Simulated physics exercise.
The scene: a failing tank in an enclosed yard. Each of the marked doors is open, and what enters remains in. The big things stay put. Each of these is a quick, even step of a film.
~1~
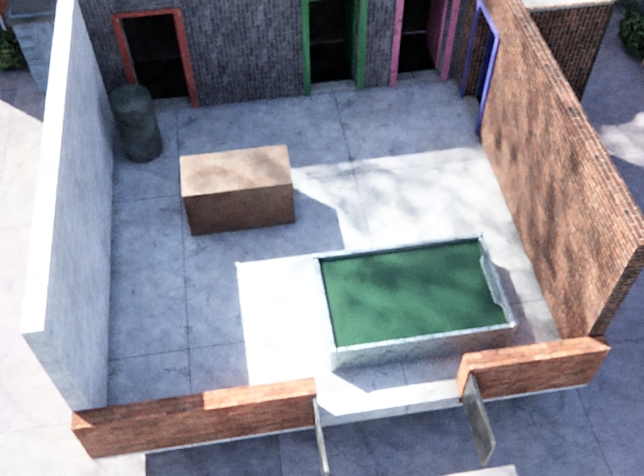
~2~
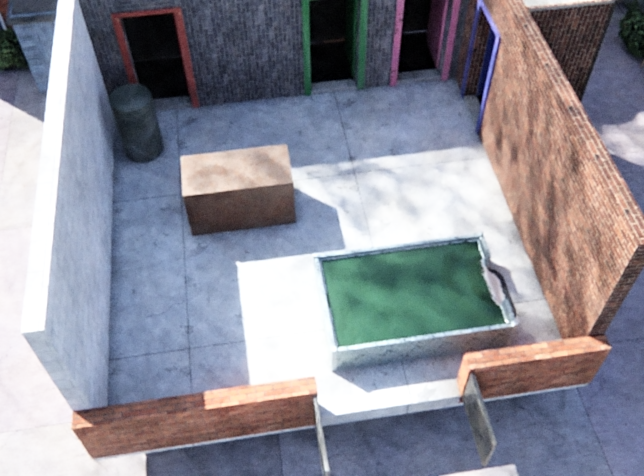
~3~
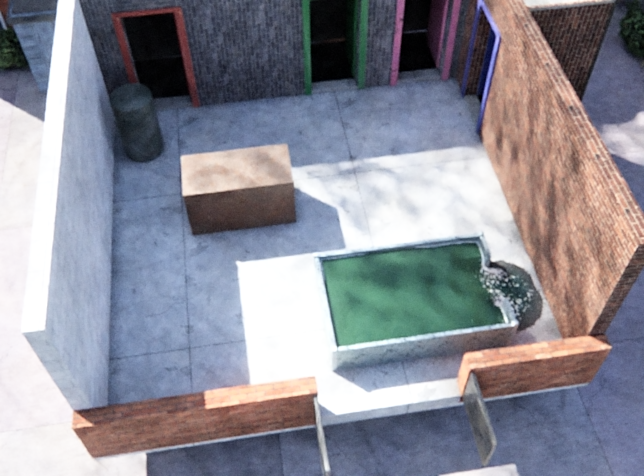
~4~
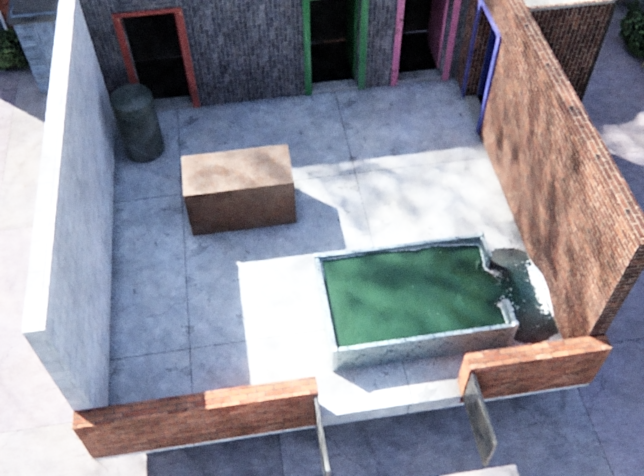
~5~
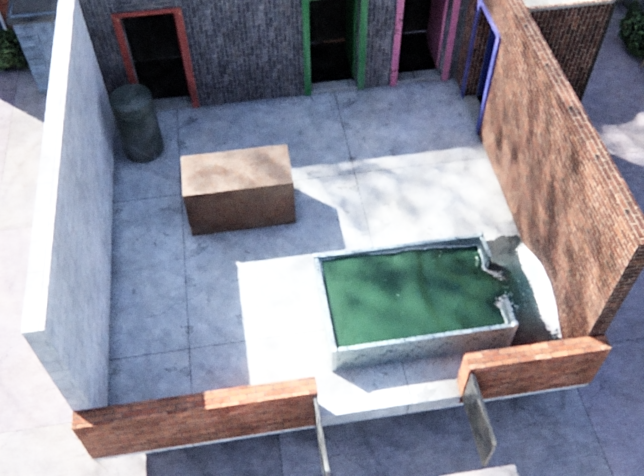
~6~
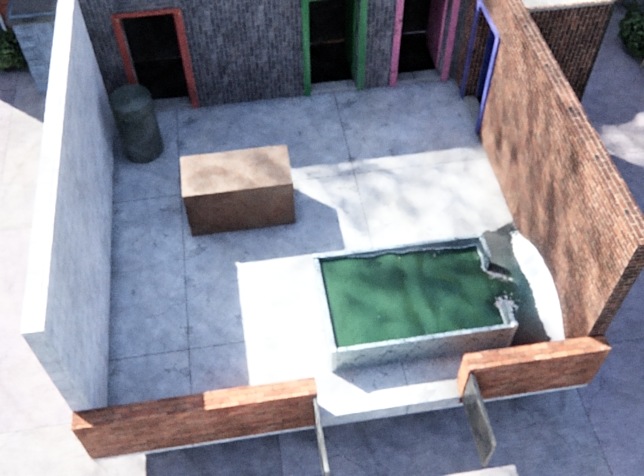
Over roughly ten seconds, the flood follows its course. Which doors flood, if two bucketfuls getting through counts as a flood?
The green door does not flood; the blue door does not flood; the pink door does not flood; the red door does not flood.
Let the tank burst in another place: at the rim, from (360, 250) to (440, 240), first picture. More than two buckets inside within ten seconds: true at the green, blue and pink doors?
Here's how it goes: The green door surpasses the limit, the blue door surpasses the limit, and the pink door surpasses the limit.
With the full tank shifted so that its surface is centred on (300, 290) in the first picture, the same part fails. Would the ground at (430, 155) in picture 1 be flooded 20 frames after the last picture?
That spot is reached by the flood.
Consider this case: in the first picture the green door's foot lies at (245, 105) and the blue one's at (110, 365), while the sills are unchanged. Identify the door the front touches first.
My answer: The pink-painted one.
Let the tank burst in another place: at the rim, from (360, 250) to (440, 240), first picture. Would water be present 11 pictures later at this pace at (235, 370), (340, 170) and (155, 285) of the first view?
Log: Point 1 unreached; point 2 inundated; point 3 unreached.
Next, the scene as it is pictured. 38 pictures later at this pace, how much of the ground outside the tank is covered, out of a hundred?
My estimate is close to 60 per cent.
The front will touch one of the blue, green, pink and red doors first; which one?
The answer here is the one in blue.
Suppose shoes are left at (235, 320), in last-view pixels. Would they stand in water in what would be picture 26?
Looking there, it would be unwetted.
A moment on, water covers 10 % of the floor; the green door not reached, the blue door not reached, the pink door not reached, the red door not reached.
Next, water covers 20 % of the floor; the green door not reached, the blue door wet at the sill, nothing in, the pink door not reached, the red door not reached.
Then, water covers 40 % of the floor; the green door wet at the sill, nothing in, the blue door wet at the sill, nothing in, the pink door wet at the sill, nothing in, the red door not reached.
Later, water covers 60 % of the floor; the green door under two buckets in, the blue door wet at the sill, nothing in, the pink door under two buckets in, the red door wet at the sill, nothing in.
In the end, water covers 85 % of the floor; the green door under two buckets in, the blue door under two buckets in, the pink door under two buckets in, the red door wet at the sill, nothing in.
